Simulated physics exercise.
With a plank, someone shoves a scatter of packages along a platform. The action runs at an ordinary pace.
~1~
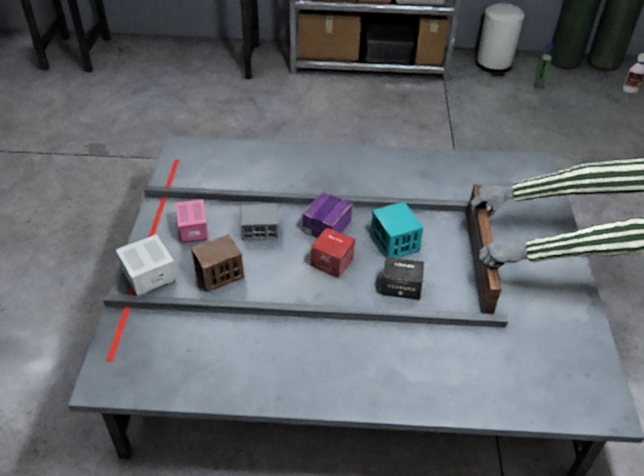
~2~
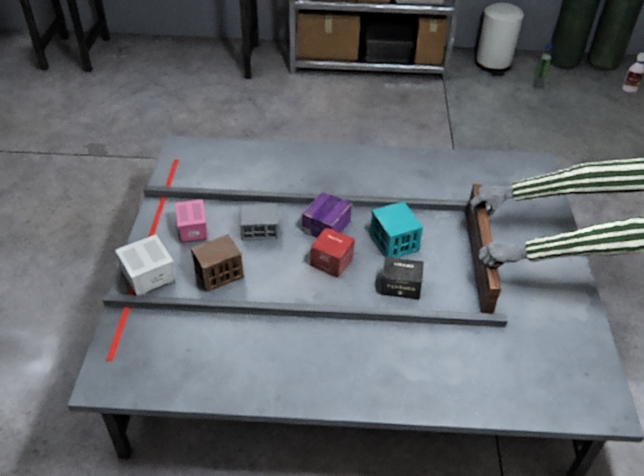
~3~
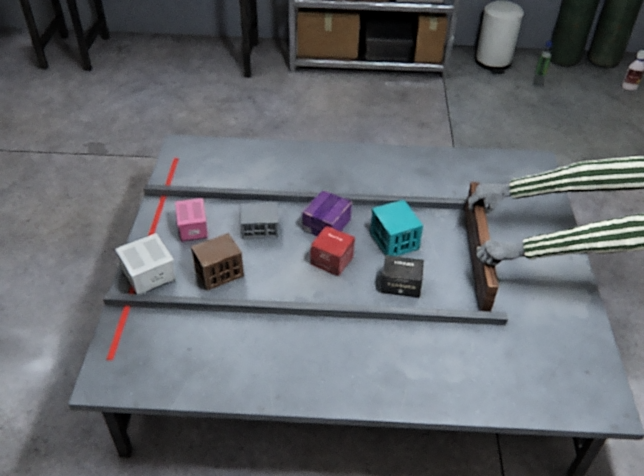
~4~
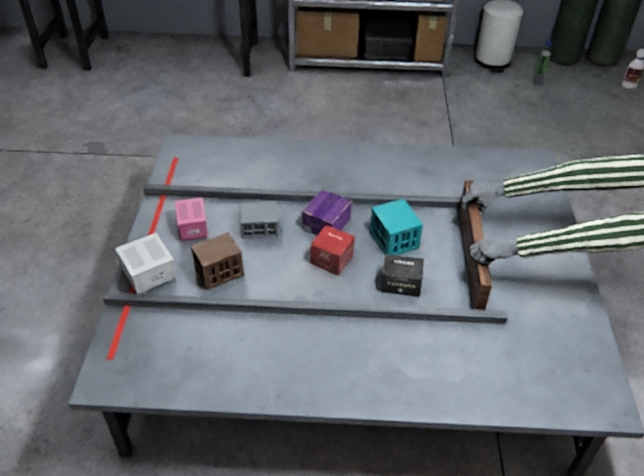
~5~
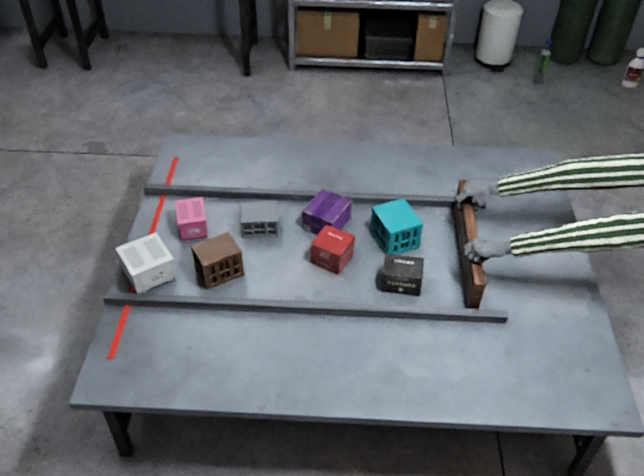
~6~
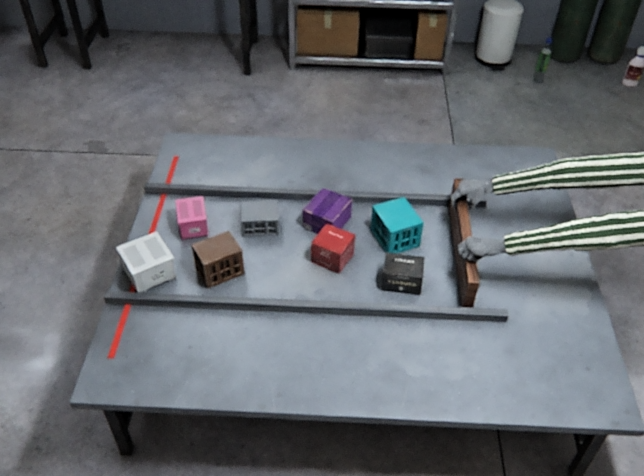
To begin with, two gloved hands in green-and-white striped sleeves hold a brown plank upright at the right of a grey table, with eight colourful boxes scattered between two rails. The hands then slide the plank slightly left, narrowing the gap to the black and teal boxes, while all the boxes stay still.
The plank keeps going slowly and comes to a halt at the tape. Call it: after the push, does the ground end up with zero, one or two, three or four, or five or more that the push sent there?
The ground ends up with five or more.
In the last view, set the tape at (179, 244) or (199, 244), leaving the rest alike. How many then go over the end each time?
Ground tally per try: 4 / 3.
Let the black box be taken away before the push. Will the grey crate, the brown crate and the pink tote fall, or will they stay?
The grey crate? It drops away. The brown crate? It hangs in there. The pink tote? It drops away.
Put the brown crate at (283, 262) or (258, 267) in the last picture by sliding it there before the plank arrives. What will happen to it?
For the brown crate: It comes off, then it comes off.
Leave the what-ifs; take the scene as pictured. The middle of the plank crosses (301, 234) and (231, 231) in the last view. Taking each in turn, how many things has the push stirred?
I count 6 first and 8 after.
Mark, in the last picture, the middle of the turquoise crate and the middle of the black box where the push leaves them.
Final positions: Near (136, 209); near (116, 267).
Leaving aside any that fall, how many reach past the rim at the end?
Looks like 3 of them.
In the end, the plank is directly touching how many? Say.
It's touching 3 at the end.
Soon after, none off yet; white tote at rest near (147, 263); pink tote at rest near (192, 218); brown crate at rest near (218, 259).
After that, none off yet; white tote displaced a little near (133, 265); pink tote displaced well along near (136, 215); brown crate displaced about its own width near (183, 263).
In the end, the number that fall off is five or more; gone, purple box, grey crate, brown crate, pink tote and white tote.
